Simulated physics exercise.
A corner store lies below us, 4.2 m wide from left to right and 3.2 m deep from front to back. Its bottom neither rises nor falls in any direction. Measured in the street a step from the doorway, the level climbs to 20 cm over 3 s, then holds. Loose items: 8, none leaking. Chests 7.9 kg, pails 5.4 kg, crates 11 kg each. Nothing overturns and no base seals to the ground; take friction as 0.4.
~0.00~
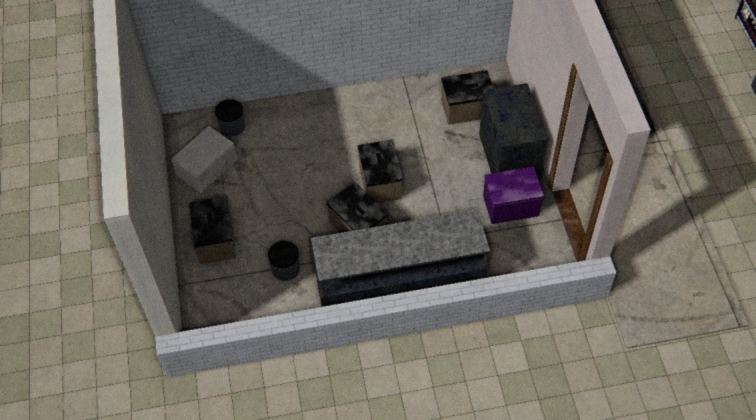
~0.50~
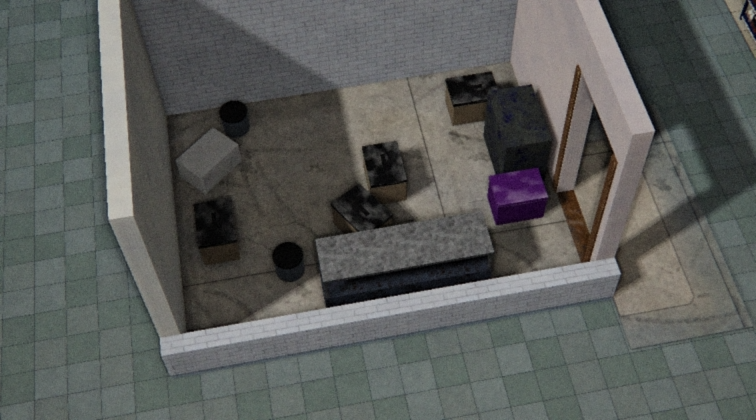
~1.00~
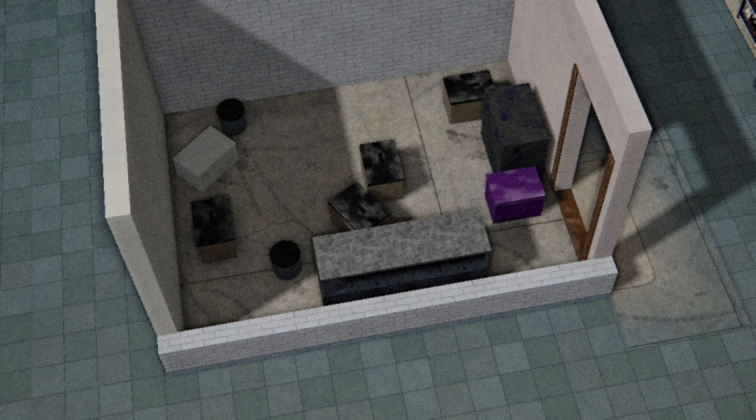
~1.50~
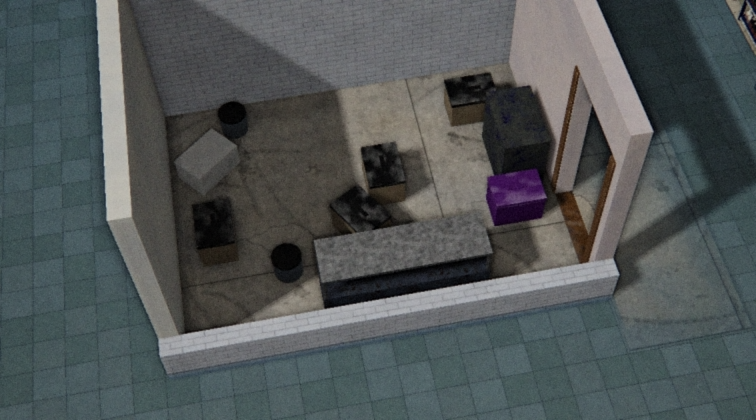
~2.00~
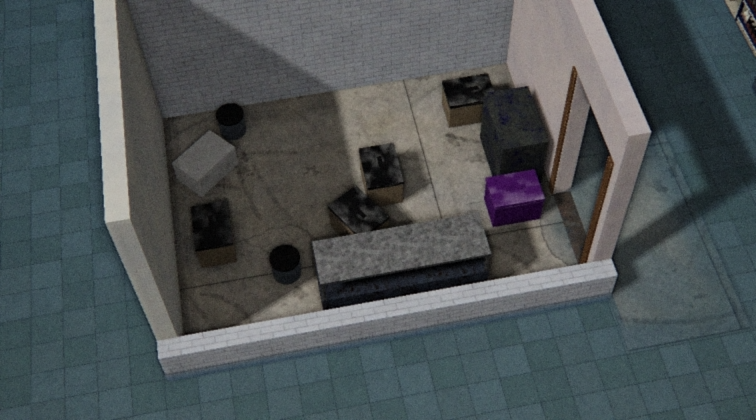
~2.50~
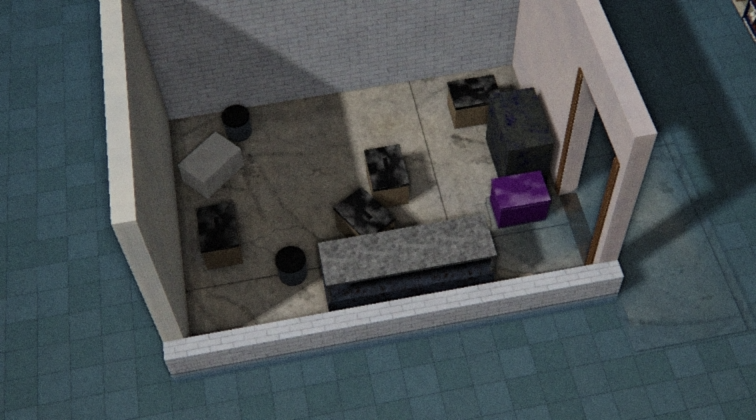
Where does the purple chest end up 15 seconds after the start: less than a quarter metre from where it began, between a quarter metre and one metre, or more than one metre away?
It will likely make a long trip.
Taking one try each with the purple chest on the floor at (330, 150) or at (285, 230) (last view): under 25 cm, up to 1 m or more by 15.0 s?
Goes far off, then goes a bit.
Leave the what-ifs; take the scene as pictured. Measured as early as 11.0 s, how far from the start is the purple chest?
Roughly 250 centimetres by that point.
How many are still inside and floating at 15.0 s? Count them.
8.
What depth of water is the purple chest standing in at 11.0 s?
About 11 cm.
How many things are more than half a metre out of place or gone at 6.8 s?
3.
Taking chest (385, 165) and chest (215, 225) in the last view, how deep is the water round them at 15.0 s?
Some 14 cm at the first, some 15 cm at the second.
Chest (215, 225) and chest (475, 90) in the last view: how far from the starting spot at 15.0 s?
30 cm, 100 cm.
After 3.5 s the purple chest is near (489, 186), 0.3 m from its start, aground; 0 afloat.
After 6.8 s the purple chest is near (233, 133), 3.3 m from its start, afloat; 4 afloat.
After 11.0 s the purple chest is near (296, 137), 2.5 m from its start, afloat; 8 afloat.
After 15.0 s the purple chest is near (325, 94), 2.5 m from its start, afloat; 8 afloat.
